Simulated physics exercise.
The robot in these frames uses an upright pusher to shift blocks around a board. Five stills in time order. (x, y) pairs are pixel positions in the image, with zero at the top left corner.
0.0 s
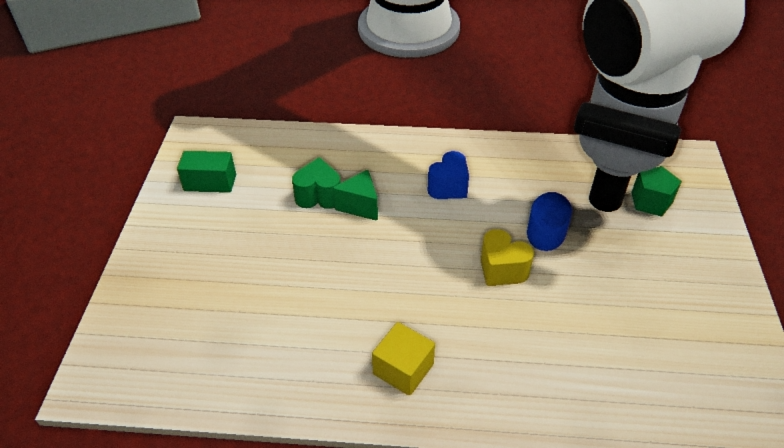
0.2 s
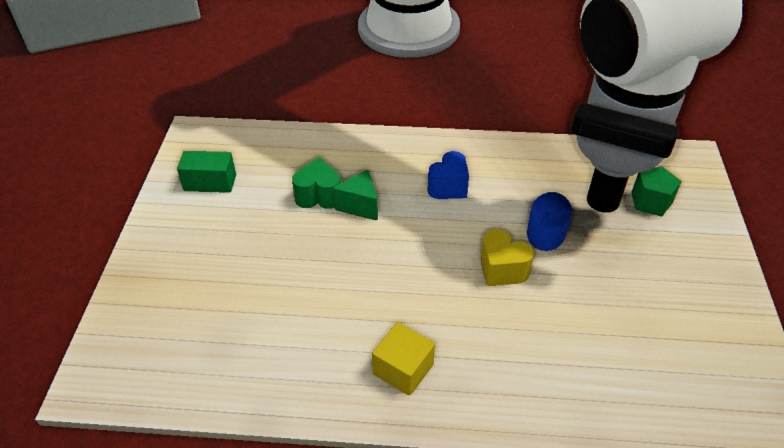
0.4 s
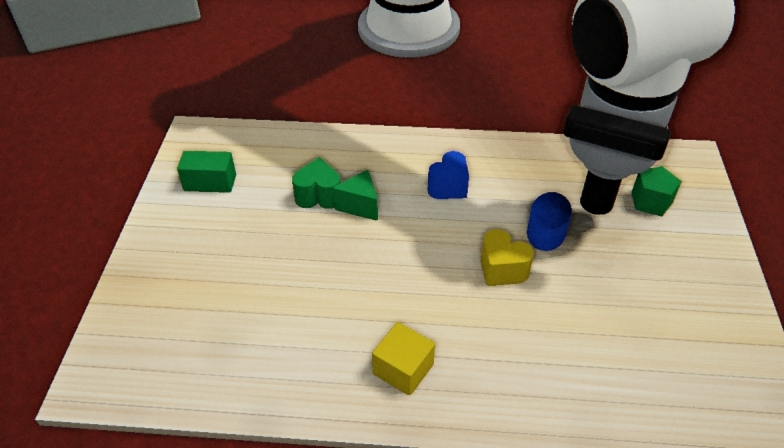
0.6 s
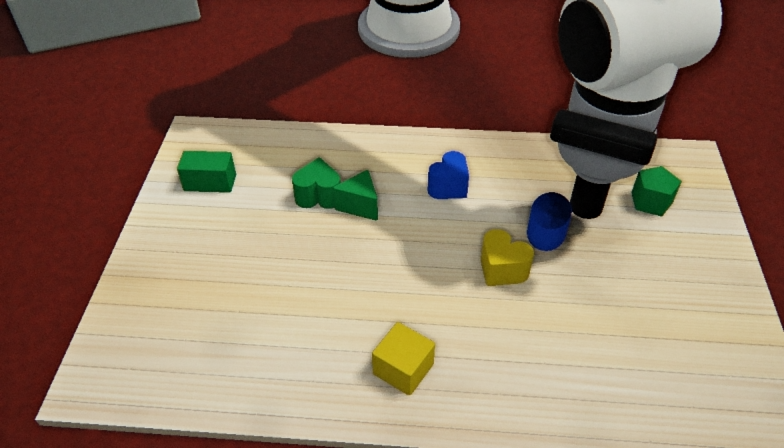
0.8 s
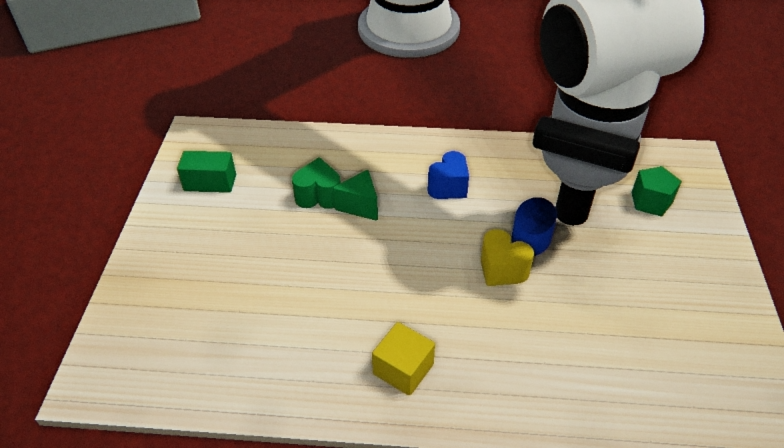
Robot arm with a black pusher moving slowly left and nudging a blue oval block slightly left beside a yellow heart.
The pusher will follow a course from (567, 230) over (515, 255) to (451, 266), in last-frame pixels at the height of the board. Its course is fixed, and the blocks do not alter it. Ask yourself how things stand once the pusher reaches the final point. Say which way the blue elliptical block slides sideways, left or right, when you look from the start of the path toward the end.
Side: Right.
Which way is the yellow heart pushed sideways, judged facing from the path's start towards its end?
Displaced left.
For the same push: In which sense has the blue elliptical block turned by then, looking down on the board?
The twist is clockwise.
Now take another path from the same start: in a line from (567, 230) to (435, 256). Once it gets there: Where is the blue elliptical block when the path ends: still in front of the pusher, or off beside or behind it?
I'd say the blue elliptical block is still out in front of the pusher at the end.
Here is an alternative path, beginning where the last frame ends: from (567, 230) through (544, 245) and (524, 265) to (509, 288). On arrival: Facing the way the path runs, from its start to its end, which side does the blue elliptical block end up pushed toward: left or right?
It's going to go right.
On the path given first. One third of the way, pusher at (537, 232); yellow heart at (494, 254), turned 30° anticlockwise; blue elliptical block at (500, 222).
Two thirds of the way, pusher at (496, 245); yellow heart at (471, 265), turned 55° anticlockwise; blue elliptical block at (466, 220), turned 35° clockwise.
At the end, pusher at (453, 250); yellow heart at (447, 279), turned 100° anticlockwise; blue elliptical block at (448, 216), turned 70° clockwise.
